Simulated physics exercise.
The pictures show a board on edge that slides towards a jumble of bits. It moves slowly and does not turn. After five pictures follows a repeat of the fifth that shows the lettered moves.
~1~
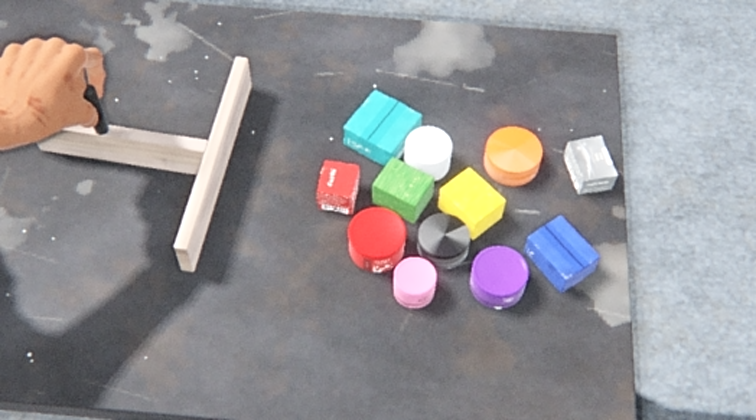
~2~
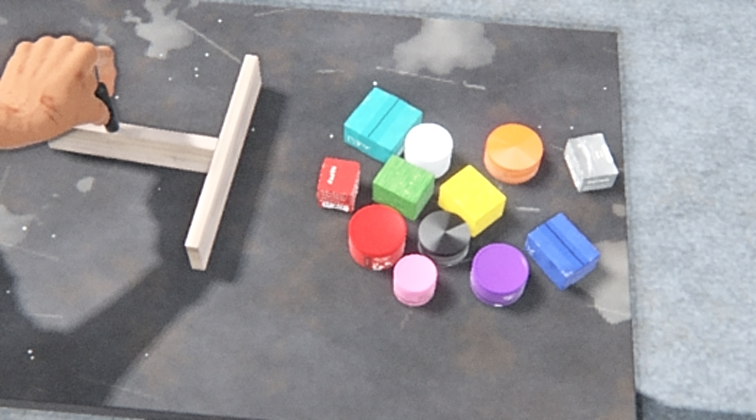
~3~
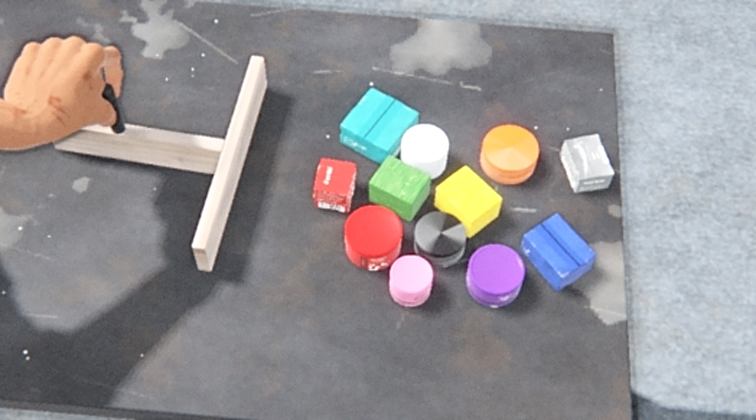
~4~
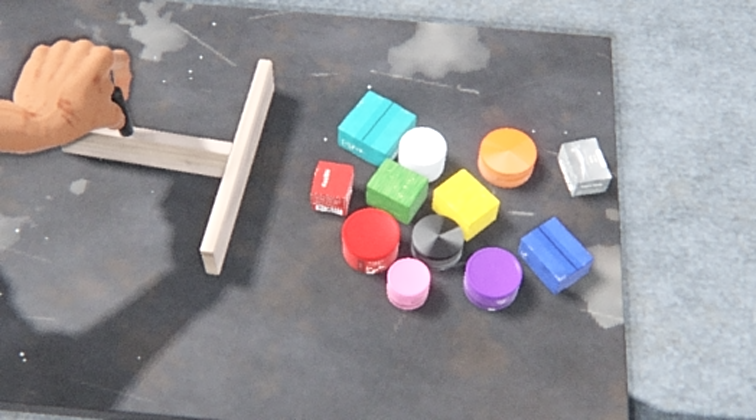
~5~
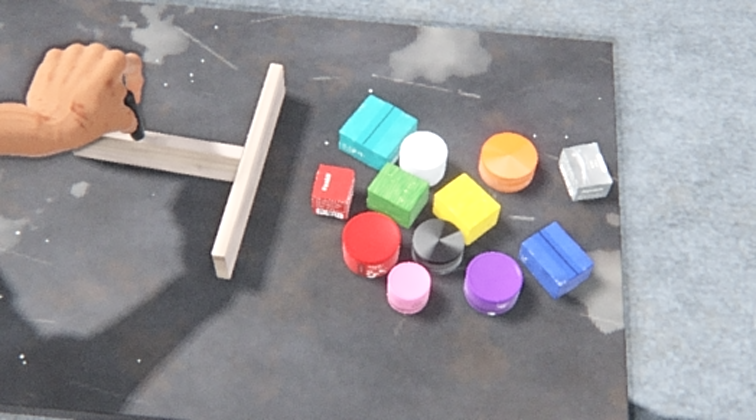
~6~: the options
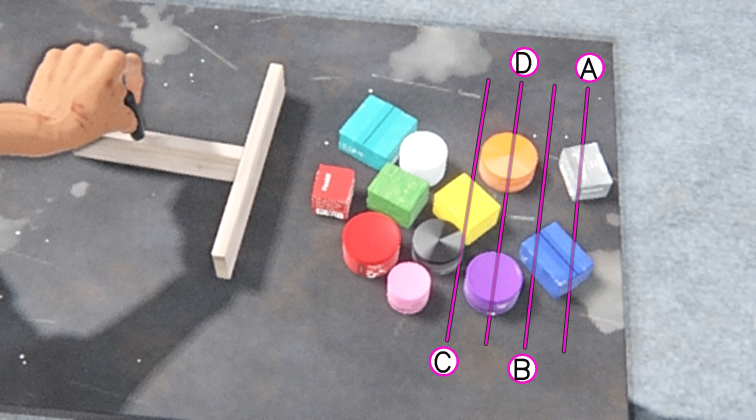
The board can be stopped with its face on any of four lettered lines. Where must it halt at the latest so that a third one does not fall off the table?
No third one falls up to D.
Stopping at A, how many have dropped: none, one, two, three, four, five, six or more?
In all, six or more.
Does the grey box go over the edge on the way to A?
Yes.
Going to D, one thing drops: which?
The grey box goes over.
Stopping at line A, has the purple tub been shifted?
Yes.
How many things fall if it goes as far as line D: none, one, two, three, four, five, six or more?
By then, one.
On the marked copy, A at (577, 210); B at (541, 206); C at (470, 200); D at (505, 203).
Taking D. A third of the way, board (341, 162); turquoise box (392, 133); white pot (434, 162).
Two thirds of the way, board (434, 170); grey box (602, 171); blue box (568, 272).
When it is over, board (505, 177); grey box over the edge; yellow block (612, 224); one fallen.
As for the rest, A drops six; B drops four; C is within the limit but short.
